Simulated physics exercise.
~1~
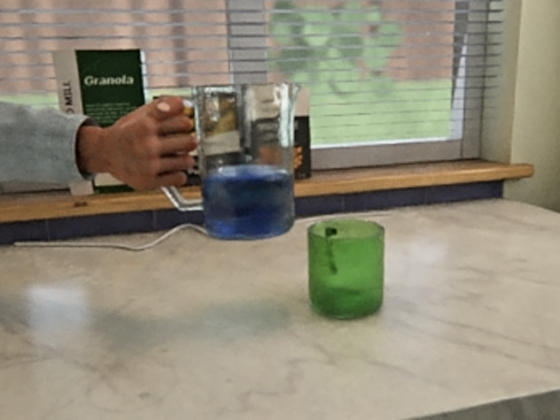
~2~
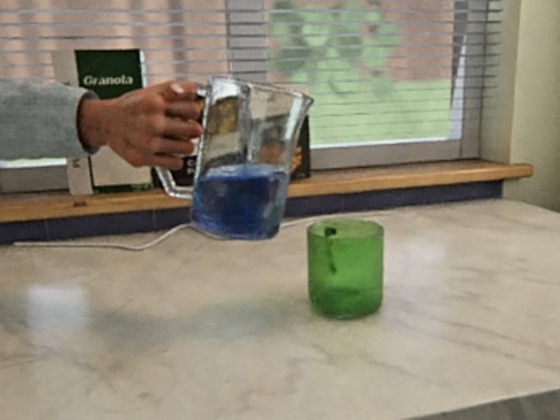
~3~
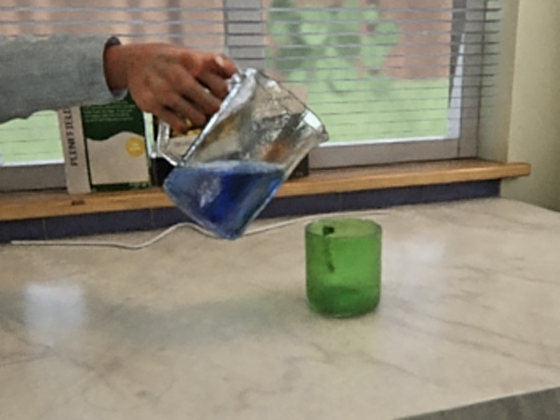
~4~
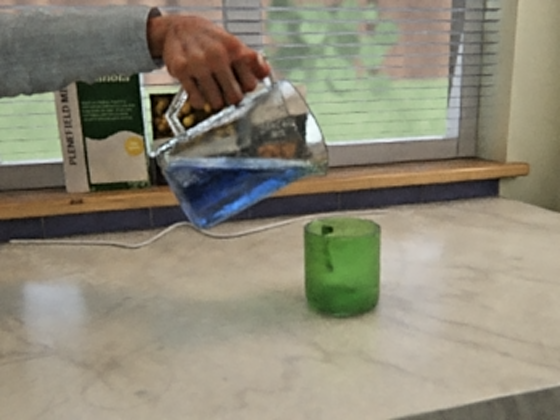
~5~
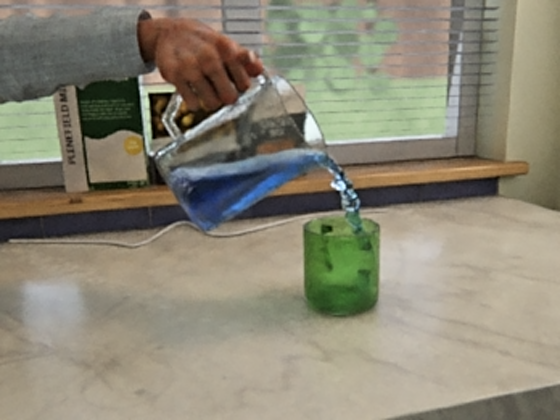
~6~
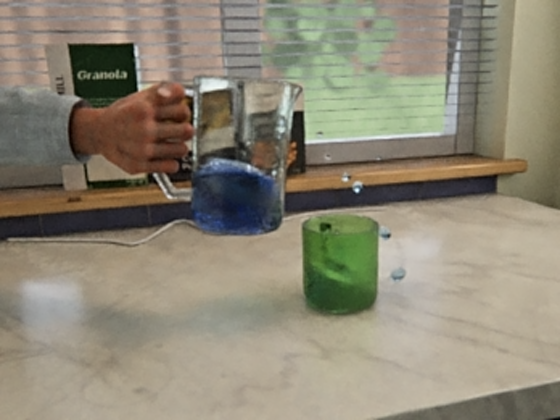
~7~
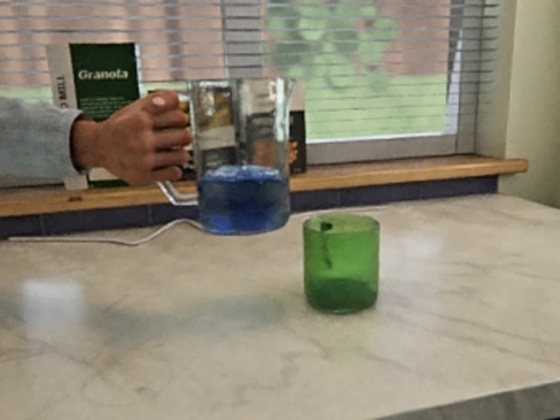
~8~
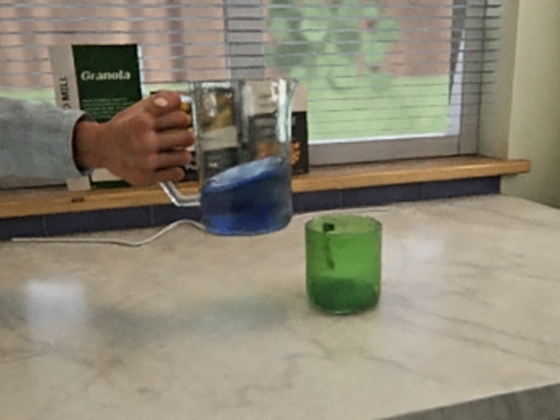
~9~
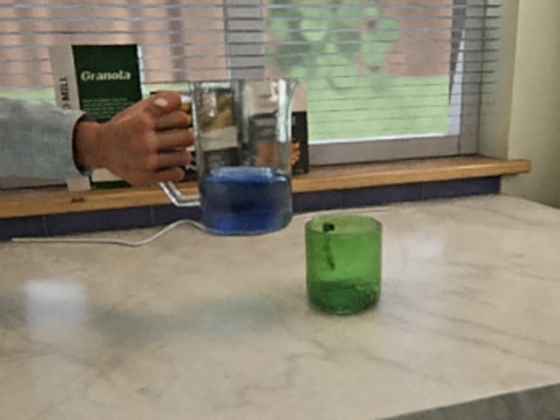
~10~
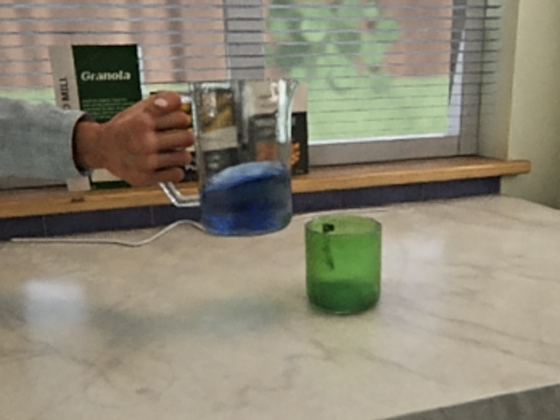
A hand tilts a clear glass pitcher of blue liquid to the right and briefly pours some into a green cup on a marble-look surface, then brings it upright as stray drops fall, leaving a little liquid in the cup and most still in the pitcher.
